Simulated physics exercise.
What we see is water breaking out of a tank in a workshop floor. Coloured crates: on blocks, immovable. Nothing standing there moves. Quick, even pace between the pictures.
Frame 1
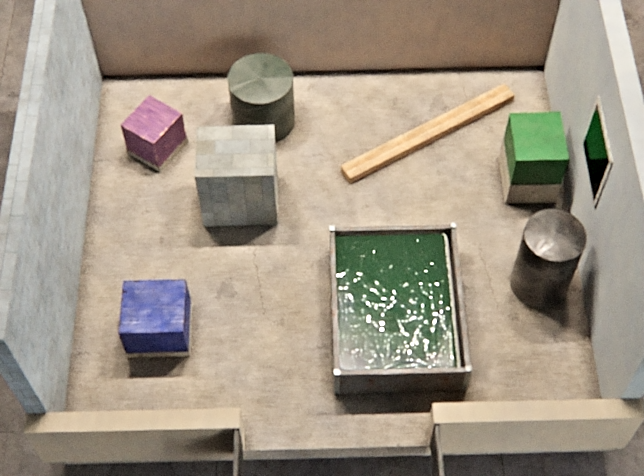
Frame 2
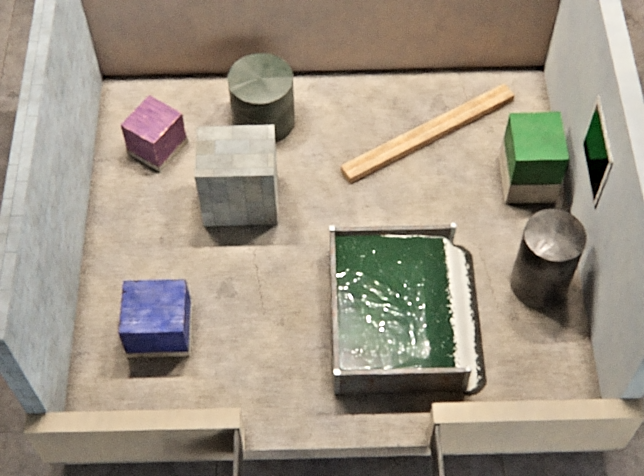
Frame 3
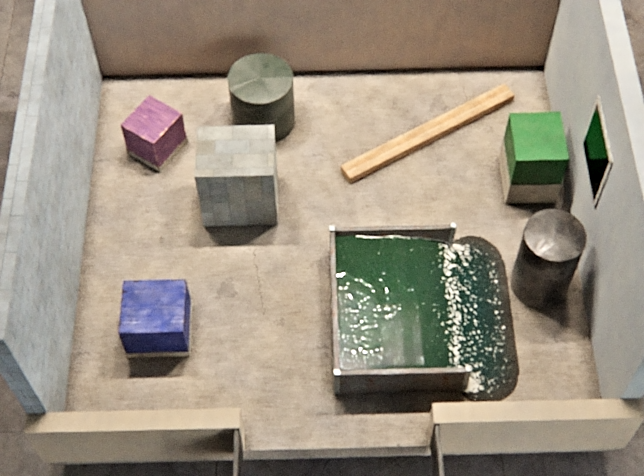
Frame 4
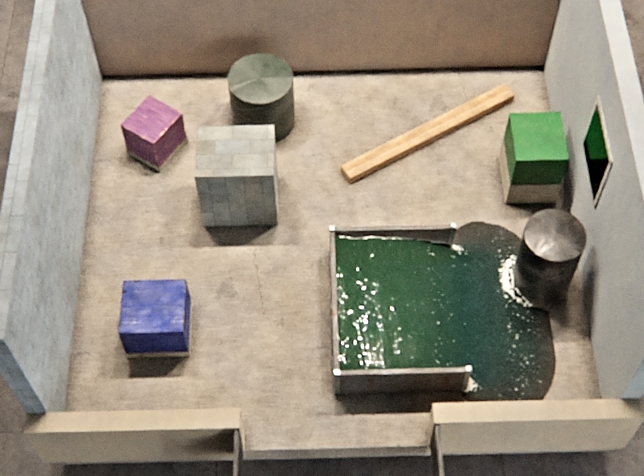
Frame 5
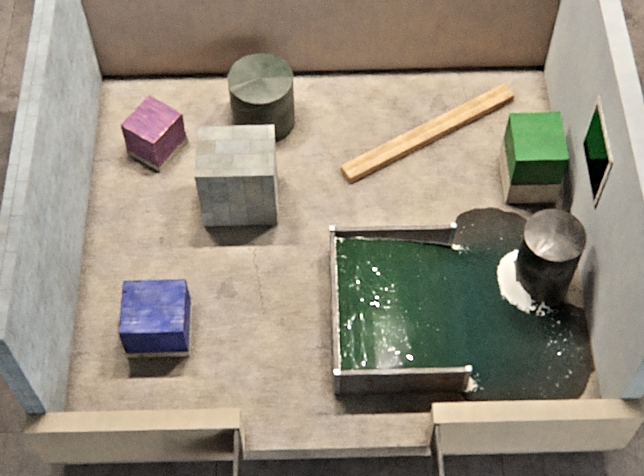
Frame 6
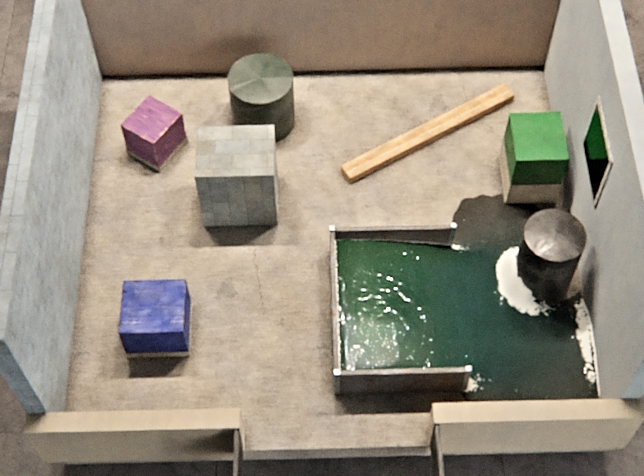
The clip shows a walled workshop floor with coloured crates, cylinders and a plank, where the right side of a tank of green water opens and the water pours out rightward, spreading around the nearby dark cylinder.
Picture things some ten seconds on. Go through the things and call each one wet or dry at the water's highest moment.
Called one by one: The blue crate is dry; the purple crate is dry; the green crate is dry.
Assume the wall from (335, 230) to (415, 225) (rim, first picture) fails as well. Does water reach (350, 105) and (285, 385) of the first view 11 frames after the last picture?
Submerged, waterless.
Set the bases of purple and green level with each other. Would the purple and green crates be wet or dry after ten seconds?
The purple crate is not reached and the green crate is reached.
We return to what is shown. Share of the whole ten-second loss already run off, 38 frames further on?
It comes to around 70 per cent.
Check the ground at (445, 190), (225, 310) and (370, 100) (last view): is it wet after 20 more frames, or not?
Result by point, in sequence: Waterlogged, then unwetted, then unwetted.
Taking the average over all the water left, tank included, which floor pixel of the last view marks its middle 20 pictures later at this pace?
I'd put it at around (474, 297).
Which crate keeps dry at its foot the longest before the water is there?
The answer here is the purple-painted one.
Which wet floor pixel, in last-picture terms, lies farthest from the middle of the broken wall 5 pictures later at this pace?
Pixel estimate: (554, 146).
A moment on, water covers 15 % of the floor; the blue crate not reached, the purple crate not reached, the green crate water round its plinth.
Next, water covers 20 % of the floor; the blue crate not reached, the purple crate not reached, the green crate water round its plinth.
Then, water covers 35 % of the floor; the blue crate not reached, the purple crate not reached, the green crate water round its plinth.
Later, water covers 60 % of the floor; the blue crate water round its plinth, the purple crate not reached, the green crate water round its plinth.
In the end, water covers 80 % of the floor; the blue crate stayed above the water, the purple crate stayed above the water, the green crate stayed above the water.
